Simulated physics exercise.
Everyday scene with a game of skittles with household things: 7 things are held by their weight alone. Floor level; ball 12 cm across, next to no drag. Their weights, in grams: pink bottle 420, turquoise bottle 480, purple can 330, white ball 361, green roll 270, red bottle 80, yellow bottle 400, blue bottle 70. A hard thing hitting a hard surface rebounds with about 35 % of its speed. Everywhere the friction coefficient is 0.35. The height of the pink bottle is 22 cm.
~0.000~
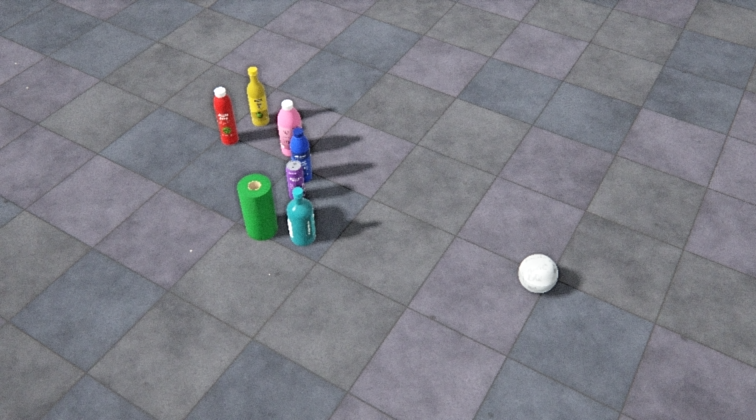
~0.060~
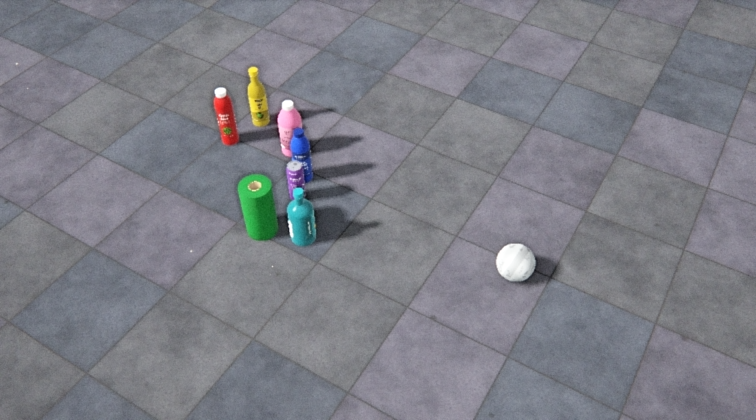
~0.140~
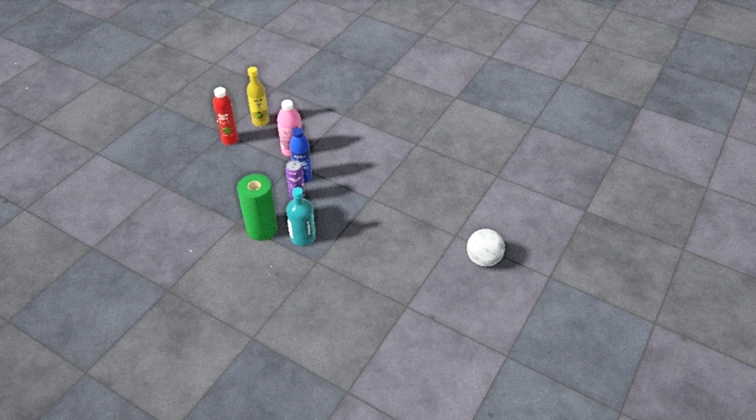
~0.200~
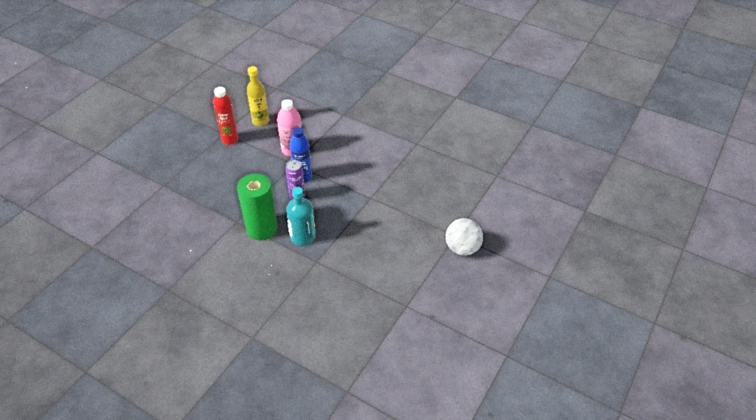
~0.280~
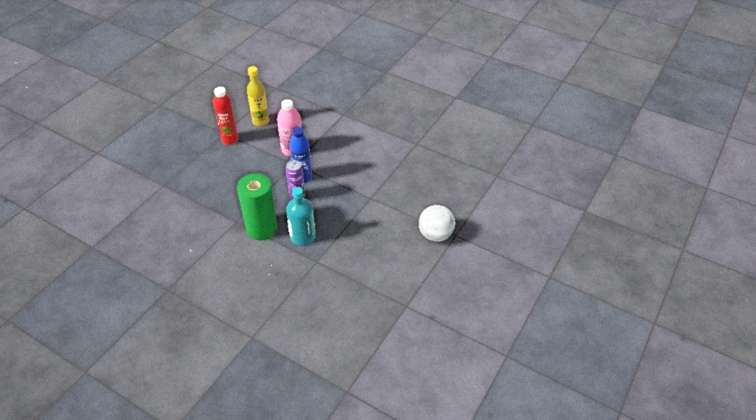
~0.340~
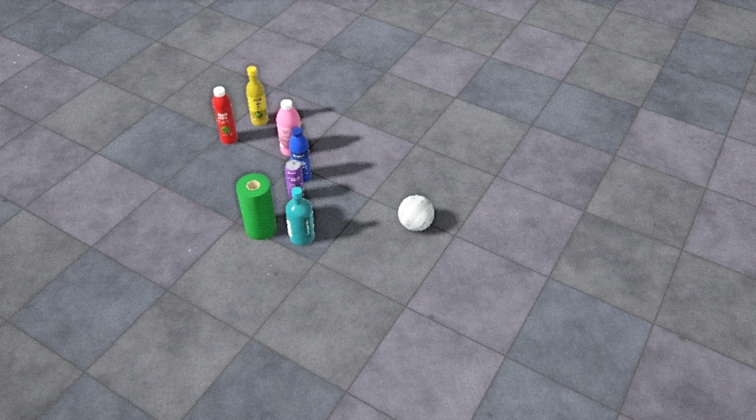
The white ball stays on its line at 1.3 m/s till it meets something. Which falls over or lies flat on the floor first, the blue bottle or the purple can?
The first.
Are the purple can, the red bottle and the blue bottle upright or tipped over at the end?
Outcome noted - the purple can survives without falling, the red bottle survives without falling, the blue bottle ends up fallen.
After 0.74 s, 92 cm rolled; white ball near (304, 155); blue bottle leaning 10° near (270, 149).
After 1.24 s, 110 cm rolled; white ball near (252, 148); blue bottle on its side near (210, 164); pink bottle slid 4 cm.
After 2.84 s, 156 cm rolled; white ball near (123, 135); blue bottle on its side near (202, 178); pink bottle slid 4 cm.
By the end (4.0 s), tipped over on the floor, blue bottle; the other 6 in place, give or take 8 cm. Seen from the same camera at the end, blue bottle near (201, 178), purple can near (295, 181). Blue bottle went at 0.86 s; purple can was never lost.
